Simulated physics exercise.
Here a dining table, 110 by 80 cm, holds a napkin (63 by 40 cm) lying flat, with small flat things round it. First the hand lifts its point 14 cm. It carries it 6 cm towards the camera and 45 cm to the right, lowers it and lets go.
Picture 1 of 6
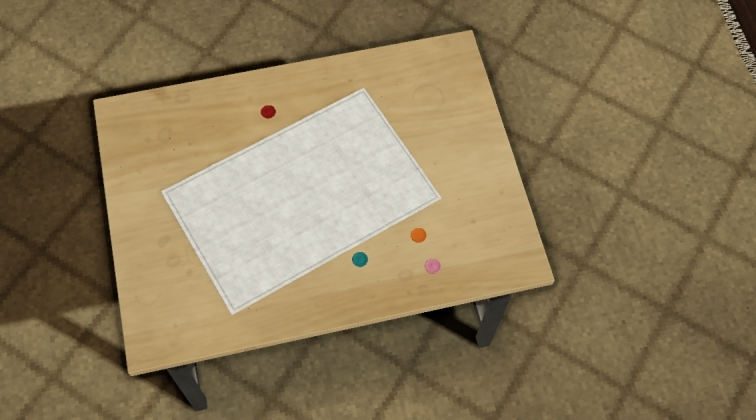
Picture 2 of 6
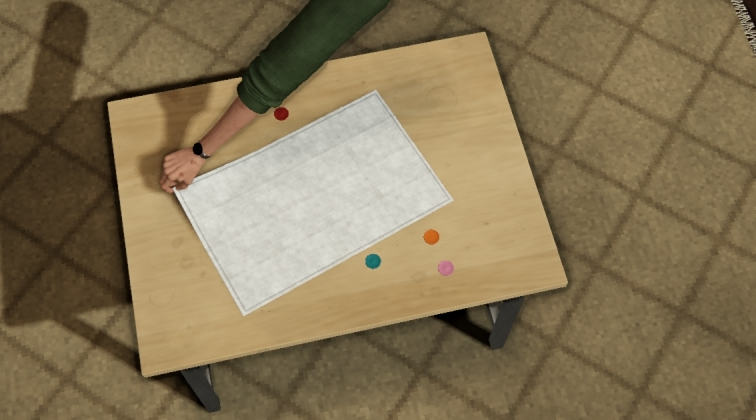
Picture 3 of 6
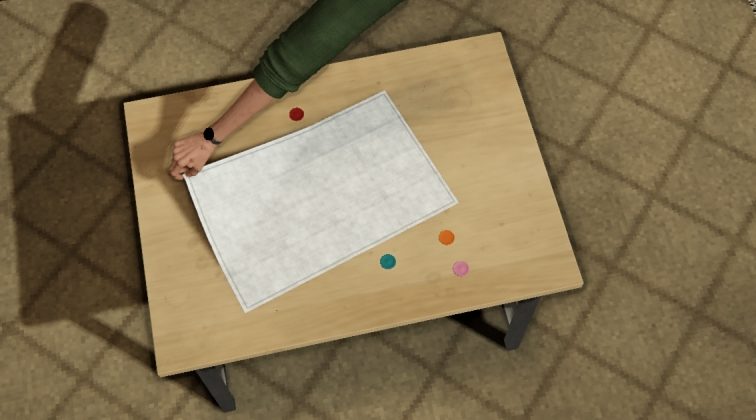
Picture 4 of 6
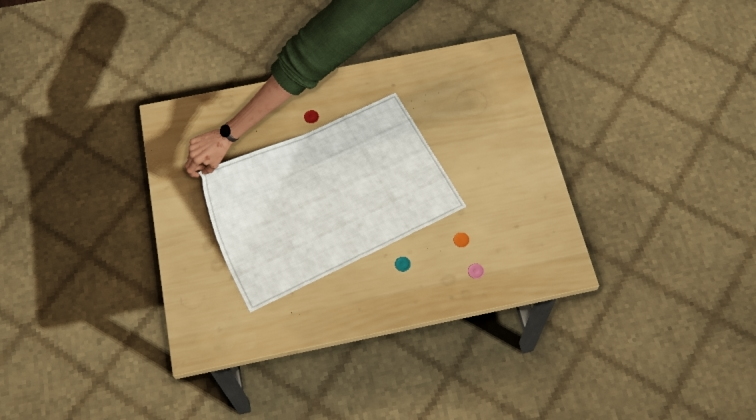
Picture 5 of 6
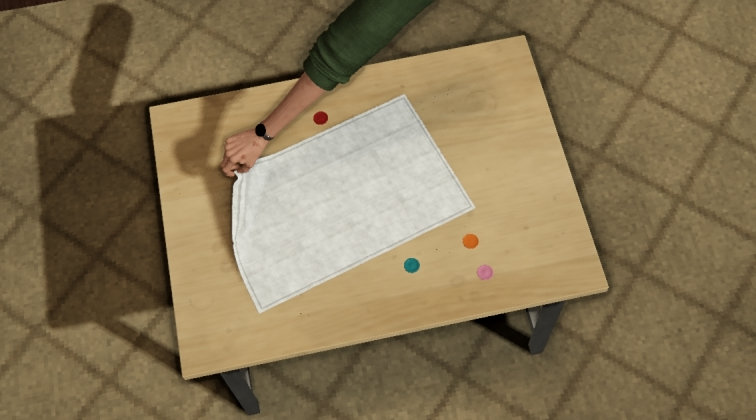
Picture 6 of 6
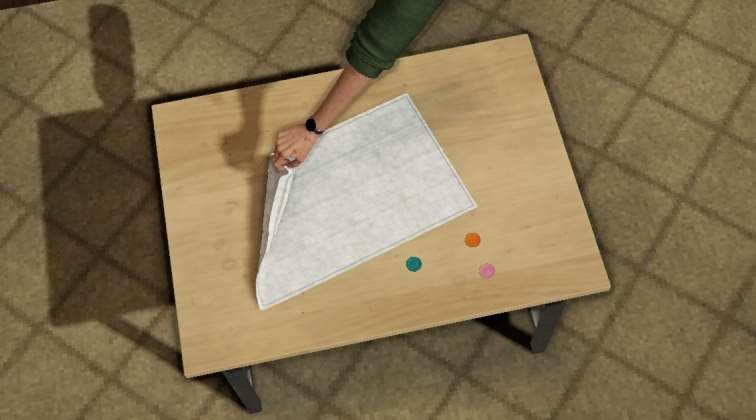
The clip opens on a pale napkin lying flat on a wooden table, with red, teal, orange and pink discs around it. A green-sleeved arm reaches in and grips the napkin's left corner. The hand lifts that corner and draws it rightward, folding the left side over the cloth.
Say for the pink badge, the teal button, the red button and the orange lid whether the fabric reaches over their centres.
The pink badge remains in the open, the teal button remains in the open, the red button still shows, the orange lid still shows.
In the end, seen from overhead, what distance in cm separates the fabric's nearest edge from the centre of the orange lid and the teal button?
The first ends up roughly 8 cm from the closest hem, the second roughly 6 cm.
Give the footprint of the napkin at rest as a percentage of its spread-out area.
Some 65 per cent.
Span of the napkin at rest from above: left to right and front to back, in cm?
44 x 56 cm.
Next, 70 % of it is down, spanning 51 by 56 cm, above no small thing.
Then, 60 % of it is down, spanning 45 by 55 cm, above no small thing.
After that, 60 % of it is down, spanning 45 by 55 cm, above no small thing.
Later, 65 % of it is down, spanning 45 by 56 cm, above no small thing.
At the end, 65 % of it is down, spanning 45 by 56 cm, above no small thing.
